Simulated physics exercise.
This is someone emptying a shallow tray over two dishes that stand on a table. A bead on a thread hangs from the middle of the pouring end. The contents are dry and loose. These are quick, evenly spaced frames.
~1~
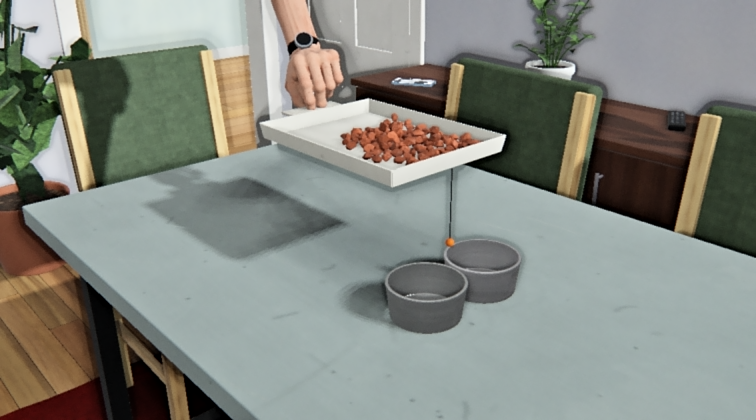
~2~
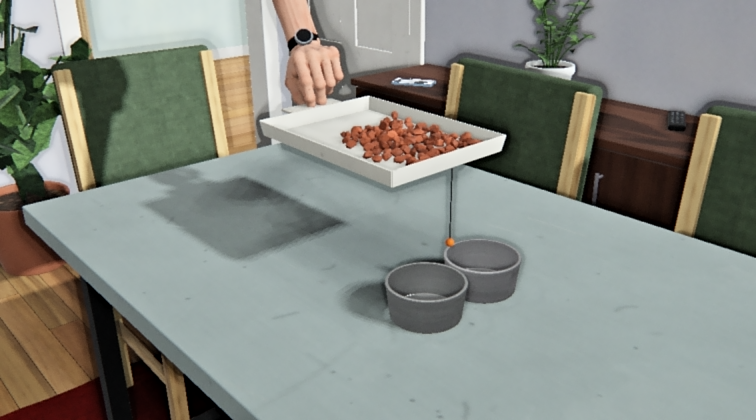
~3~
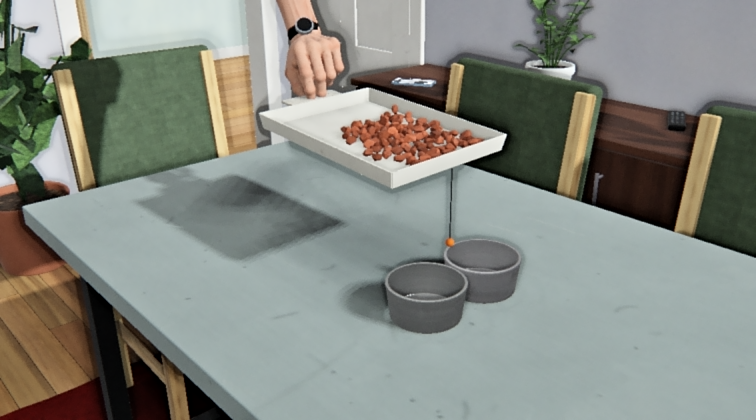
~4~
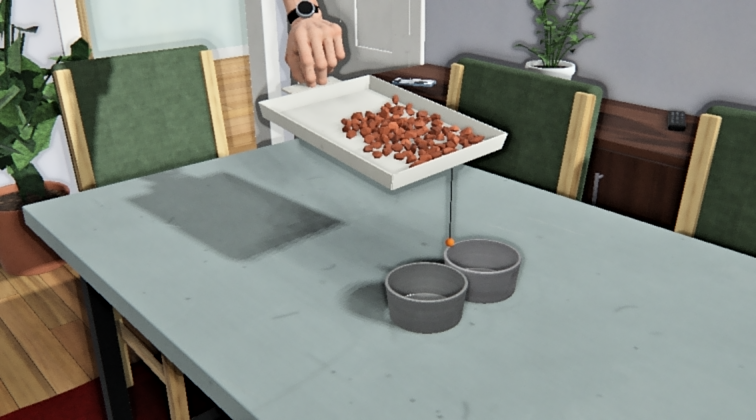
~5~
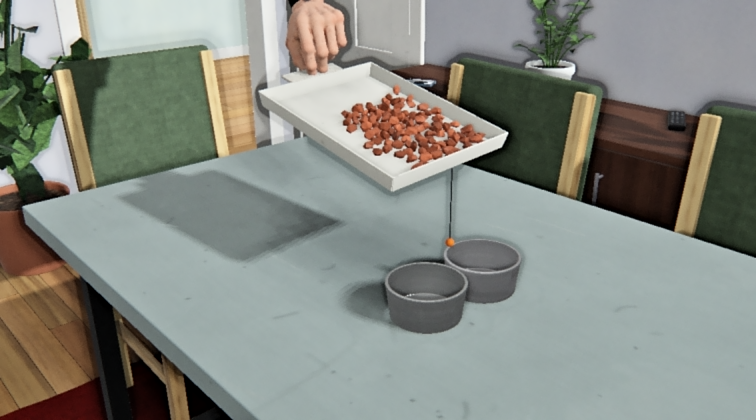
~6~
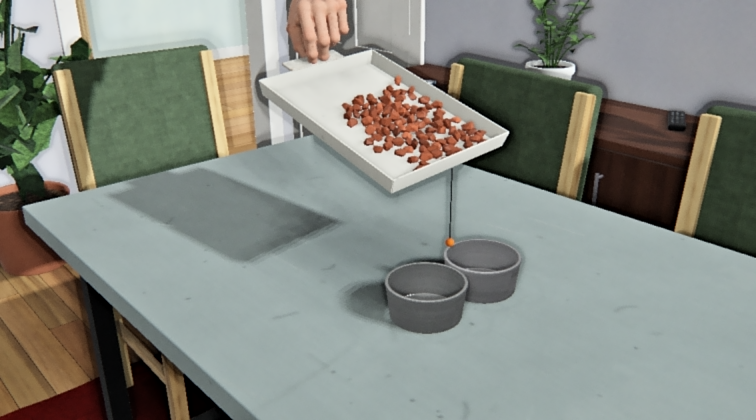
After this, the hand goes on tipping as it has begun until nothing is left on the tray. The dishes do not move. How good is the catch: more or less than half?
In the dishes lies over half of it.
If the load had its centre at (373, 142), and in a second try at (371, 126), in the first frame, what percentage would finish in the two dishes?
First some 70, then 70 per cent.
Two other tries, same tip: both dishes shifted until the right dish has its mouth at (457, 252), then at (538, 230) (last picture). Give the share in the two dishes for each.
First some 40, then 10 per cent.
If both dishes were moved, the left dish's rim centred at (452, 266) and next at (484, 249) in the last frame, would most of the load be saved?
In turn: Less than half; not half.
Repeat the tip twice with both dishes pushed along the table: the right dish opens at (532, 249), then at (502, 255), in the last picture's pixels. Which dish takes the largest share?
The first try: The left dish. The second: The left dish.
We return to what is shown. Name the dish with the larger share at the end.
The winner is the left one.
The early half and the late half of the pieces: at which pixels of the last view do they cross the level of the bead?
Early half (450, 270), late half (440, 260).
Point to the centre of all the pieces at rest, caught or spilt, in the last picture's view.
Roughly at (438, 305).
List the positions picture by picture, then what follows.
Corners of the pouring end near (392, 169) and (501, 135), level; middle of the load near (409, 140), bits of crushed brick; left dish near (455, 310); right dish near (511, 281); bead on its thread near (450, 242), in the first picture.
Corners of the pouring end near (392, 170) and (501, 135), level; middle of the load near (409, 139), in the second picture.
Corners of the pouring end near (392, 171) and (502, 134), tipped barely, lowest at the left corner; middle of the load near (409, 135), in the third picture.
Corners of the pouring end near (393, 173) and (503, 133), tipped a little, lowest at the left corner; middle of the load near (410, 130), in the fourth picture.
Corners of the pouring end near (393, 175) and (504, 132), tipped a little, lowest at the left corner; middle of the load near (410, 125), in the fifth picture.
Corners of the pouring end near (394, 178) and (505, 132), tipped clearly, lowest at the left corner; middle of the load near (411, 120); left dish near (455, 310); right dish near (511, 281), in the sixth picture.
Shortly afterwards, tray tipped steeply; all but a few on the tray; only a few in the left dish.
Next, tray tipped right over; near half on the tray; near a quarter in the left dish; a little in the right dish; a little outside both; a little in the air.
Some moments later, tray tipped past a quarter turn; near two thirds in the left dish; near a quarter in the right dish; near a quarter outside both.
In the end, tray tipped past a quarter turn; near two thirds in the left dish; near a quarter in the right dish; near a quarter outside both.
